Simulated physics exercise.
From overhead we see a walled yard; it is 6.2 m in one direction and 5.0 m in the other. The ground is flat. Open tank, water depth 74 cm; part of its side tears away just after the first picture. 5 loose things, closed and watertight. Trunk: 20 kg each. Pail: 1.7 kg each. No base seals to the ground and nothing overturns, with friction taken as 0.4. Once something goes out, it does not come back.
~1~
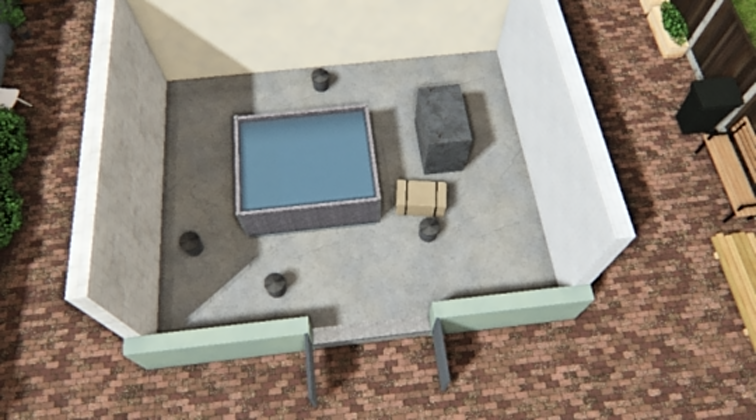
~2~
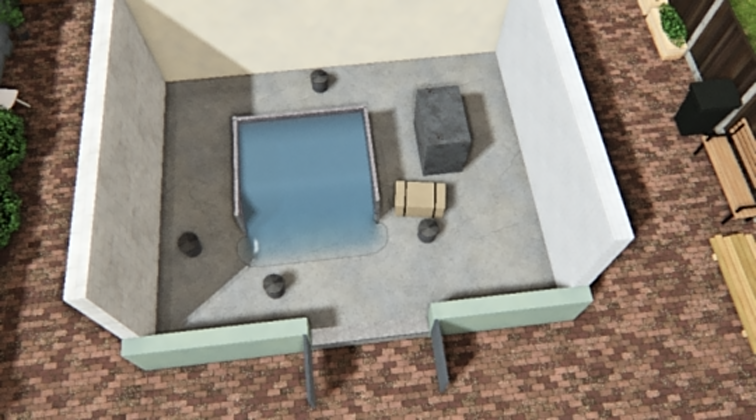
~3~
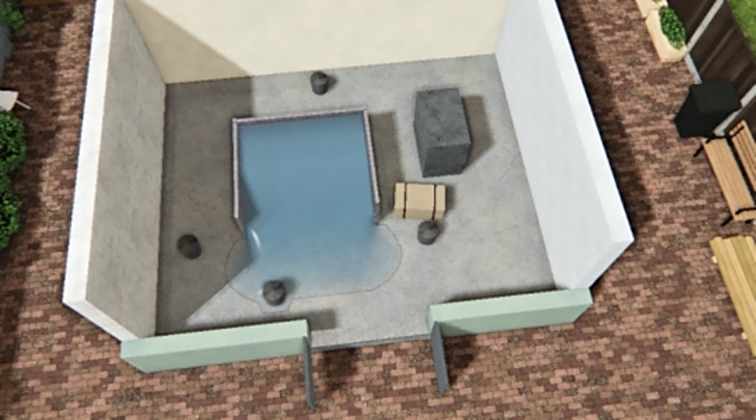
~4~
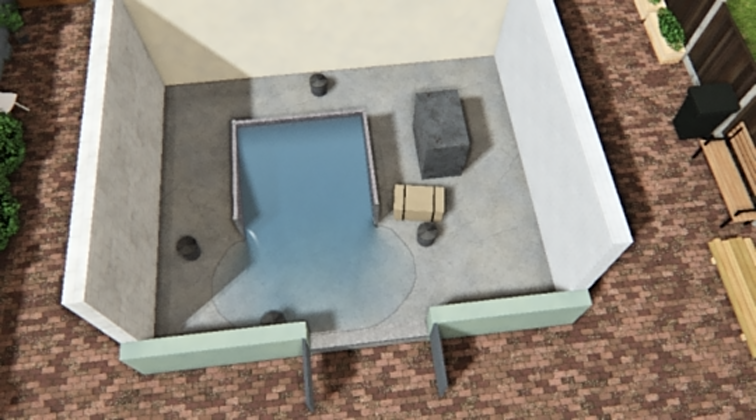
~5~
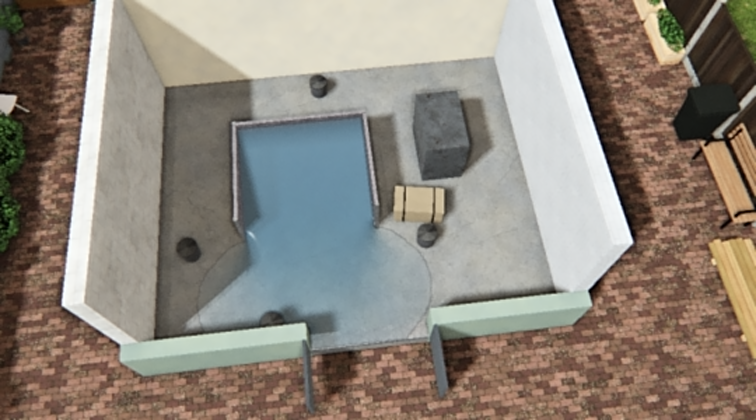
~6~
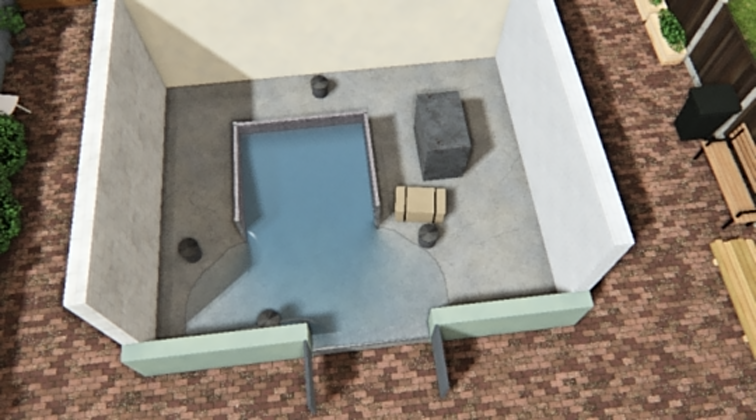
A tank of blue water in a walled yard opened along its near side, and the water spread across the grey floor toward the front gap, nudging one small dark pail forward.
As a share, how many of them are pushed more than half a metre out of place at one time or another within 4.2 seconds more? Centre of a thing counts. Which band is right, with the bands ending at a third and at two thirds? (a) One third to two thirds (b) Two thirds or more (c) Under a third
a.
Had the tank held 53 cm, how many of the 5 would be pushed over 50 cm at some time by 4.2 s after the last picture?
Count: 2.
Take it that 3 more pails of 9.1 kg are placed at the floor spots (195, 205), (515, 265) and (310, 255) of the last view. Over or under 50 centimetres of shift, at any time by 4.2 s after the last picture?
First exceeds it, second falls shy, third exceeds it.
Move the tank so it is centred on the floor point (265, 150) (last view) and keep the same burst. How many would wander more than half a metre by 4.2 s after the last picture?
3.
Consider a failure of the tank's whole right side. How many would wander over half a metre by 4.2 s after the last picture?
4.
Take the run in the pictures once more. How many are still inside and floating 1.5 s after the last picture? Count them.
Then: 1.
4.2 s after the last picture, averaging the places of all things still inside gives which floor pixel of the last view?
Centred roughly on (327, 144).
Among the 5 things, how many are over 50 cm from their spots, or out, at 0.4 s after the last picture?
Tally at that time: 1.
Then, 0.4 s after the last picture 1 of 5 are over 50 cm from their spots; 1 afloat.
Then, 1.5 s after the last picture 2 of 5 are over 50 cm from their spots; 1 afloat.
Then, 2.8 s after the last picture 2 of 5 are over 50 cm from their spots; 2 afloat.
Then, 4.2 s after the last picture 3 of 5 are over 50 cm from their spots, and 3 have been at some point; 2 afloat.
